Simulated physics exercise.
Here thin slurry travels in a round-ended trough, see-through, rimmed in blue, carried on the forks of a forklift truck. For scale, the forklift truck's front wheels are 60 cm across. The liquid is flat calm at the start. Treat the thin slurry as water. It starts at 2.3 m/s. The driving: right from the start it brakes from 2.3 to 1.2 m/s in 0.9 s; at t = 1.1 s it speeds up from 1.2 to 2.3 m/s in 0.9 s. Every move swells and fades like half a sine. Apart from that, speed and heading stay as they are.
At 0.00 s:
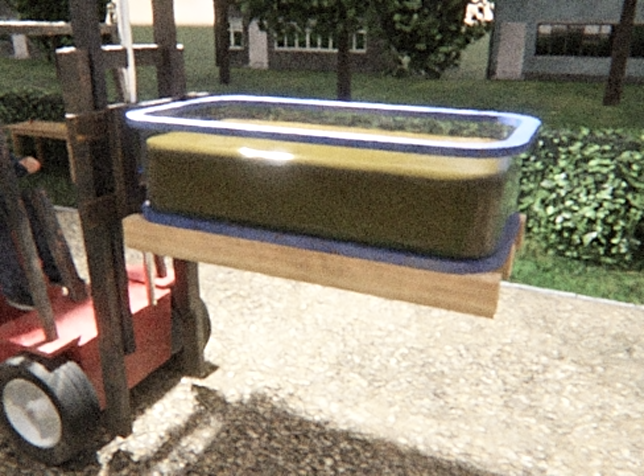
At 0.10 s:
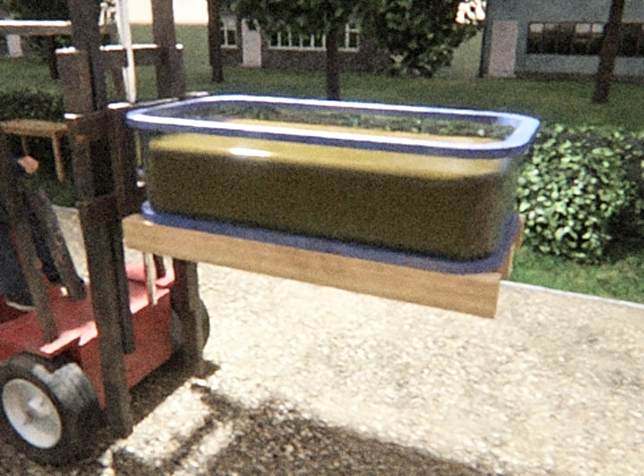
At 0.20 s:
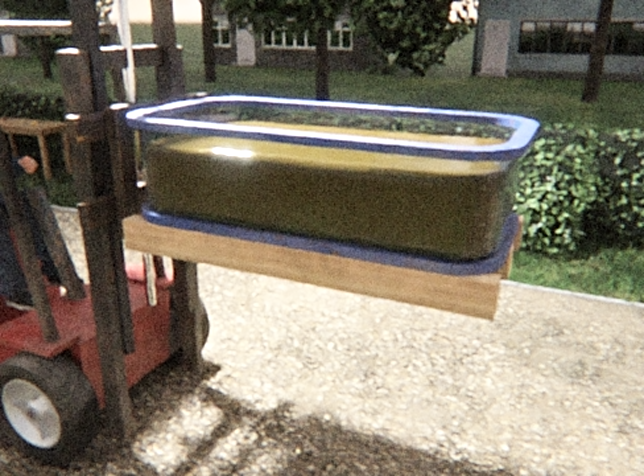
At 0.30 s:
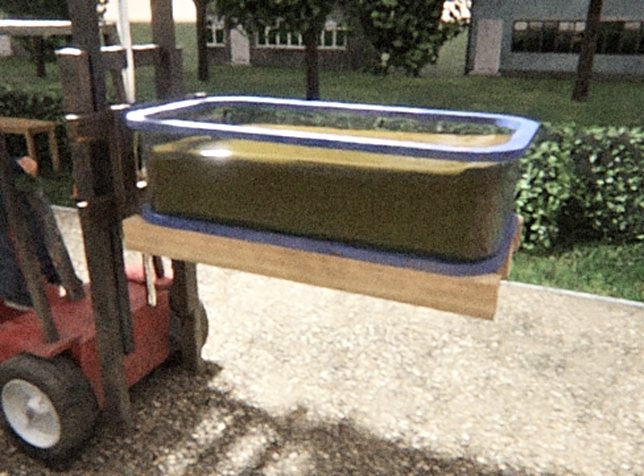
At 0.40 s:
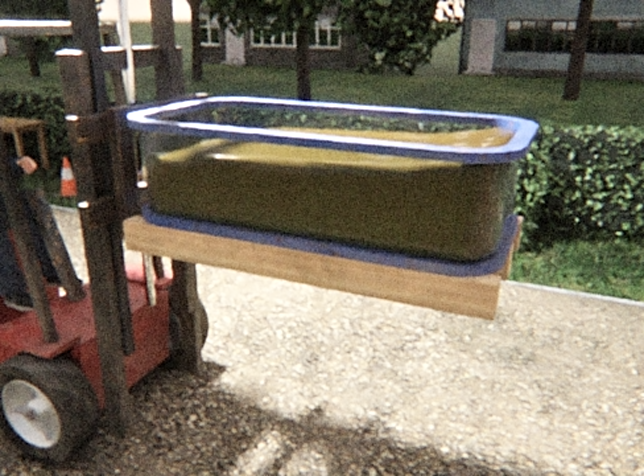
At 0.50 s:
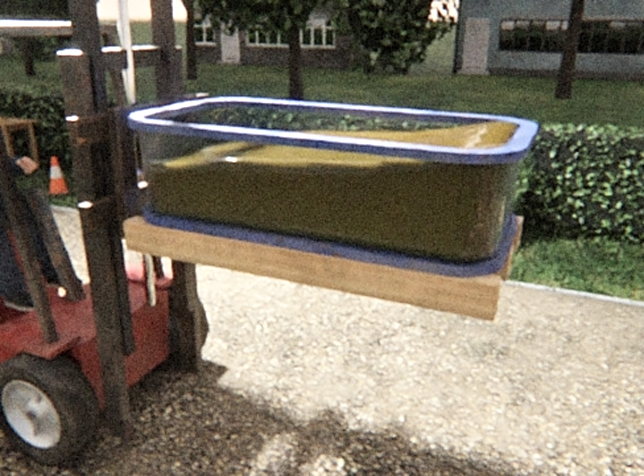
On a gravel path, a forklift carries a clear blue-rimmed trough as its murky liquid rises rightward.
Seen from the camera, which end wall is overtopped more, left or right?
More leaves at the left one.
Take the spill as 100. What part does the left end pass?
Some 60 per cent of it.
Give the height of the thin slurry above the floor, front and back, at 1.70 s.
Front 16 cm, back 62 cm.
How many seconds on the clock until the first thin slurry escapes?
At about 0.9 s.
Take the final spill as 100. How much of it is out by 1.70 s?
About 20 per cent.
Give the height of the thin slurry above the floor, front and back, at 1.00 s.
Front 46 cm, back 14 cm.
Then, 1.00 s in, front 46 cm, middle 28 cm, back 15 cm above the floor; the loss stands at 1 per cent, over the right end.
Then, 1.70 s in, front 15 cm, middle 22 cm, back 61 cm above the floor; the loss stands at 4 per cent, over the right end, a little elsewhere.
Then, 2.50 s in, front 19 cm, middle 23 cm, back 27 cm above the floor; the loss stands at 19 per cent, over the left end, a little elsewhere.
Then, 4.99 s in, the loss stands at 24 per cent, mostly over the left end, some over the right end; the right end has passed 6 per cent and the left end 15.
